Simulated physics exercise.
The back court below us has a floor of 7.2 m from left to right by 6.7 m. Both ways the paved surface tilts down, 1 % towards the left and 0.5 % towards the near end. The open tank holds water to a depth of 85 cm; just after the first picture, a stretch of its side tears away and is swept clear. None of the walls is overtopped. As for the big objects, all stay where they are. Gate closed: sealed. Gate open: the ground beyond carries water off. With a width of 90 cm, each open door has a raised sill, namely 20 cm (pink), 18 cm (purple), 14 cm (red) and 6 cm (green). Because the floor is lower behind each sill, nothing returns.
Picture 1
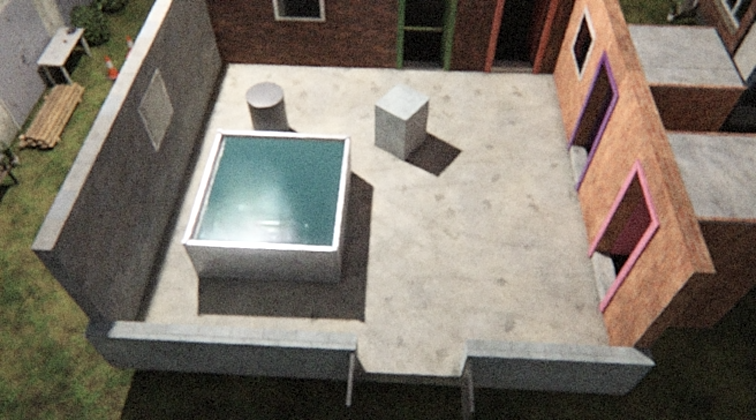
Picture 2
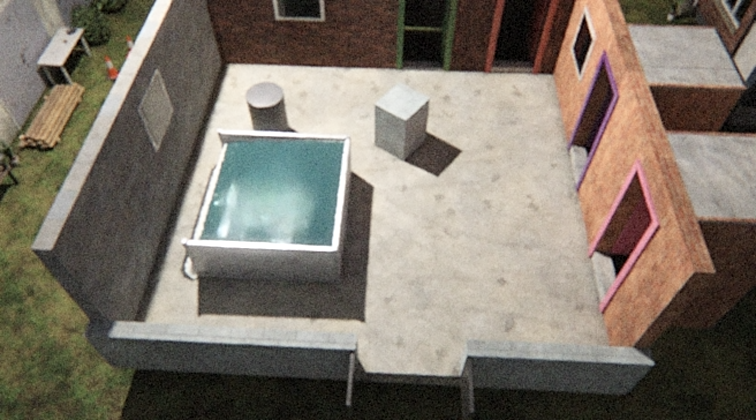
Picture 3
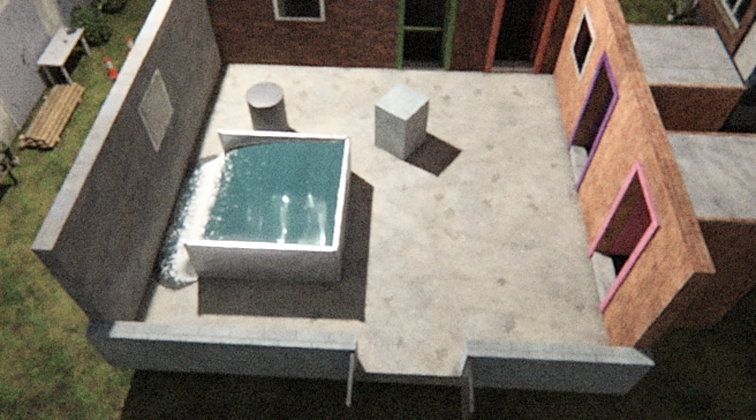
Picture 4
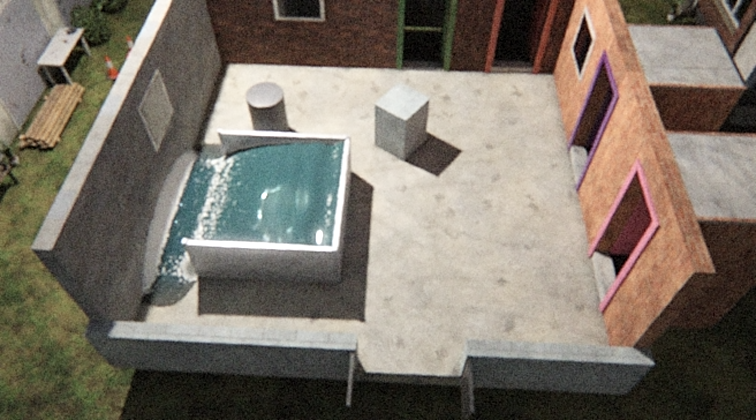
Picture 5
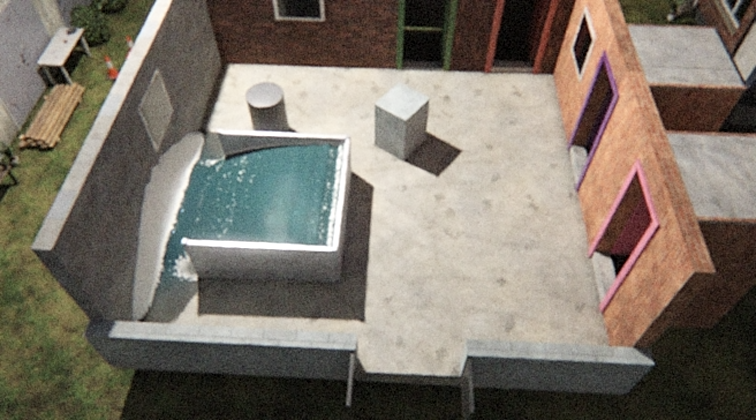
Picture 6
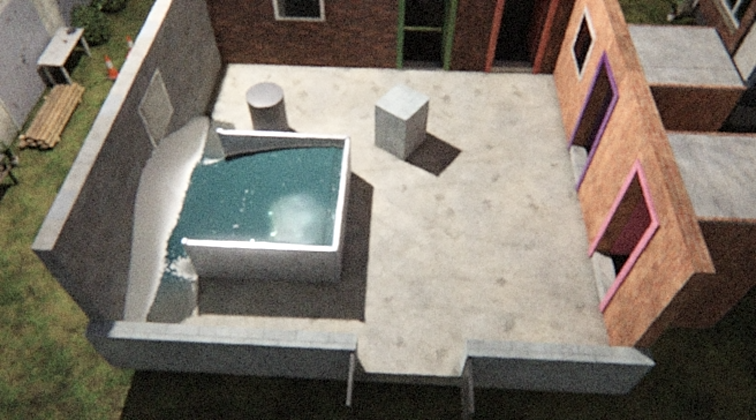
The open tank loses its left side, and water pours out and spreads along the grey wall.
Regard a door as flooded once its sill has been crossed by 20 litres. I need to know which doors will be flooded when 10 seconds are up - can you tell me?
In the end pink door: Beneath the limit; purple door: Beneath the limit; red door: Beneath the limit; green door: Beneath the limit.
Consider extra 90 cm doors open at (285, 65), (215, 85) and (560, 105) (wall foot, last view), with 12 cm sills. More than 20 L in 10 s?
The first one exceeds it, the second one exceeds it, and the third one doesn't reach it.
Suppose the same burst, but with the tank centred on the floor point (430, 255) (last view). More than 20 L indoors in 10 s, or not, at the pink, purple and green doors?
Compared with that limit, pink falls short, purple falls short and green overshoots.
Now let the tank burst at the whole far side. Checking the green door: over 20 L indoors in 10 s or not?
Green: Exceeds.
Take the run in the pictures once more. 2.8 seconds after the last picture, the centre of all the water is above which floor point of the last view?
(286, 205).
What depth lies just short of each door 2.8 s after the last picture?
You'd get pink at 15 cm, purple at 0 cm, red at 2 cm, and green at 5 cm.
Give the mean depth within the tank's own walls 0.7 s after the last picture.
The mean depth is some 44 cm.
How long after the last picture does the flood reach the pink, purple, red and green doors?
Arrival times: Pink 2.6 seconds, purple 3.6 seconds, red 2.8 seconds, green 1.8 seconds.
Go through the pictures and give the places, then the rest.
In the first frame, the open tank at (273, 189) is whole and still, 85 cm deep.
In the second frame, the front is at (194, 278), 1.2 m from the gap at (213, 205); 0.6 m2 of floor is under water; 85 cm left at the back of the open tank.
In the third frame, the front is at (167, 283), 1.5 m from the gap at (214, 208); 2.0 m2 of floor is under water; 85 cm left at the back of the open tank.
In the fourth frame, the front is at (143, 299), 1.9 m from the gap at (215, 209); 2.5 m2 of floor is under water; 81 cm left at the back of the open tank.
In the fifth frame, water pours out at (215, 210) and has run 2.2 m, to (135, 323); typically 29 cm deep outside, 72 cm at the open tank's back.
In the sixth frame, the front is at (205, 116), 2.7 m from the gap at (215, 210); 3.0 m2 of floor is under water; 73 cm left at the back of the open tank.
Then, 0.7 s after the last picture water covers 20 % of the floor and is deepest (70 cm) near (131, 334); pink door not reached, purple door not reached, red door not reached, green door not reached.
Then, 1.5 s after the last picture water covers 30 % of the floor and is deepest (57 cm) near (127, 345); pink door not reached, purple door not reached, red door not reached, green door not reached.
Then, 2.8 s after the last picture water covers 65 % of the floor and is deepest (31 cm) near (127, 345); pink door 15 cm at the sill, 0 L in, purple door not reached, red door 2 cm at the sill, 0 L in, green door 5 cm at the sill, 0 L in.
Then, 5.3 s after the last picture water covers 90 % of the floor and is deepest (26 cm) near (127, 345); pink door 12 cm at the sill, 4 L in, purple door 16 cm at the sill, 1 L in, red door 5 cm at the sill, 0 L in, green door 4 cm at the sill, 0 L in.
Then, 9.3 s after the last picture water covers 100 % of the floor and is deepest (15 cm) near (127, 345); pink door 9 cm at the sill, 4 L in, purple door 10 cm at the sill, 1 L in, red door 10 cm at the sill, 0 L in, green door 8 cm at the sill, 1 L in.
